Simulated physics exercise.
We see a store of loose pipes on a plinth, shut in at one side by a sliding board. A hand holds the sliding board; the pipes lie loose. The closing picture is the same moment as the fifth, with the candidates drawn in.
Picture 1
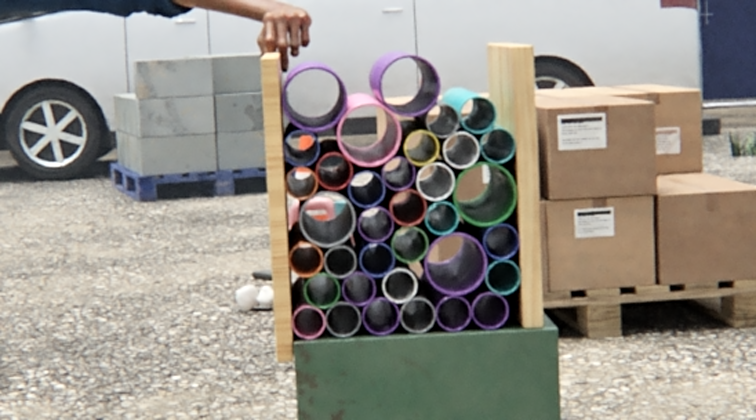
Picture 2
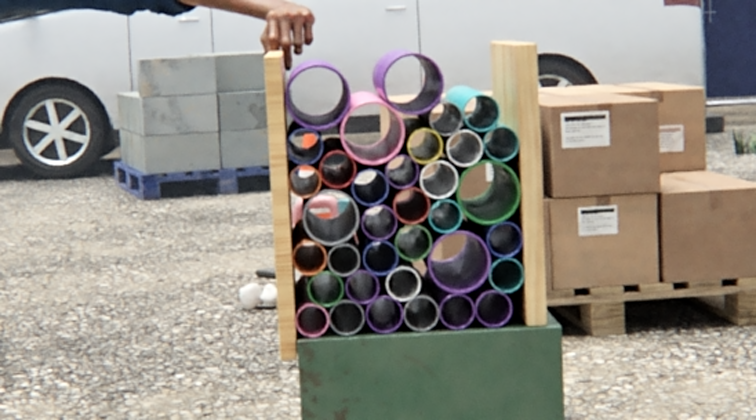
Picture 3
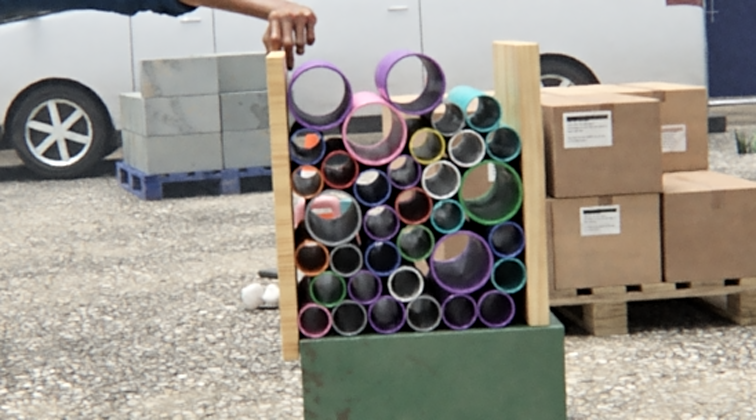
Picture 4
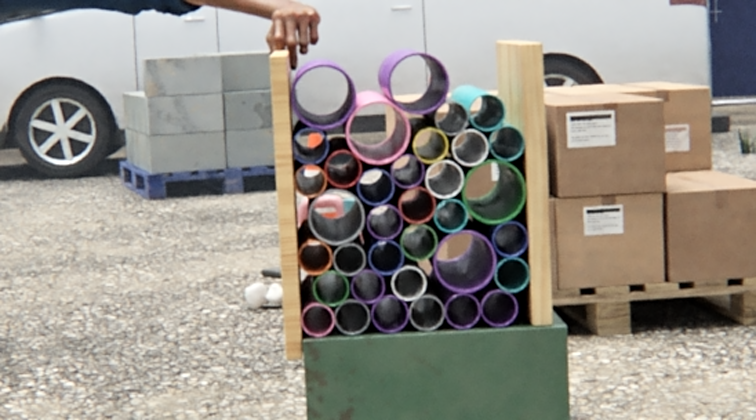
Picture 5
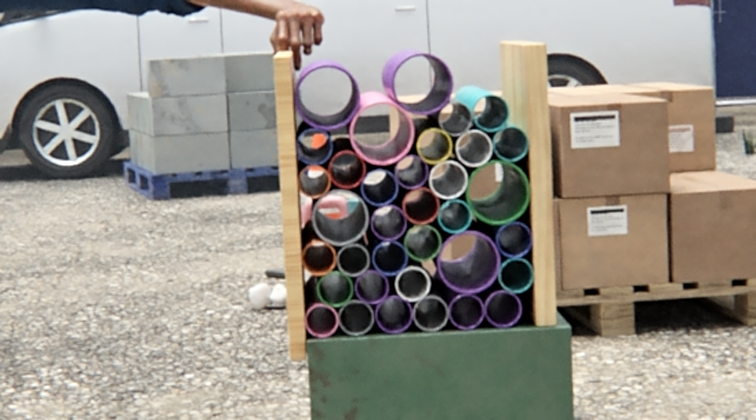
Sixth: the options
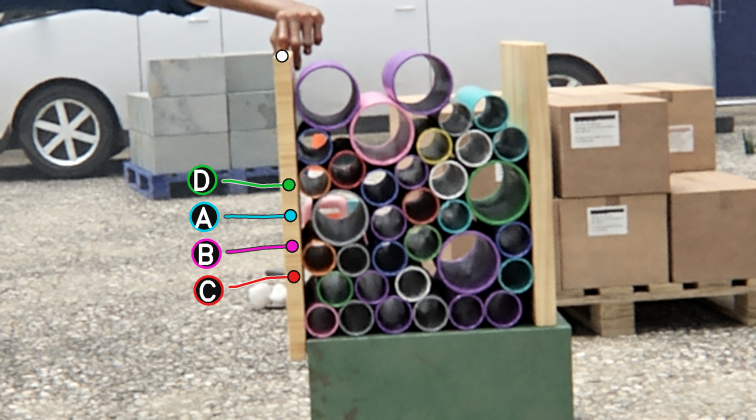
The whole view shifts very slightly, carrying everything a little to the right together, while a hand rests on top of the left wooden board. Colourful pipes of mixed sizes stay stacked between the two boards on a green plinth, and neither the hand, the board nor the pipes visibly move against one another.
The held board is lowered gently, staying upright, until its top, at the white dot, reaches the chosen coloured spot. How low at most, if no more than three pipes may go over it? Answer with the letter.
Stop at D.
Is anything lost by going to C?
At C: Yes.
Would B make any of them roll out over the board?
Yes.
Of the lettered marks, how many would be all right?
One of them.
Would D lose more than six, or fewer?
At D, fewer than six.
On the marked copy, A at (290, 216); B at (292, 246); C at (294, 277); D at (289, 185); the white dot at (282, 56).
Taking D. A third of the way, top of the board (294, 115).
Two thirds of the way, top of the board (298, 182).
When it is over, top of the board (298, 184), two out over the board.
As for the rest, A more than three out over the board; B more than three out over the board; C more than three out over the board.
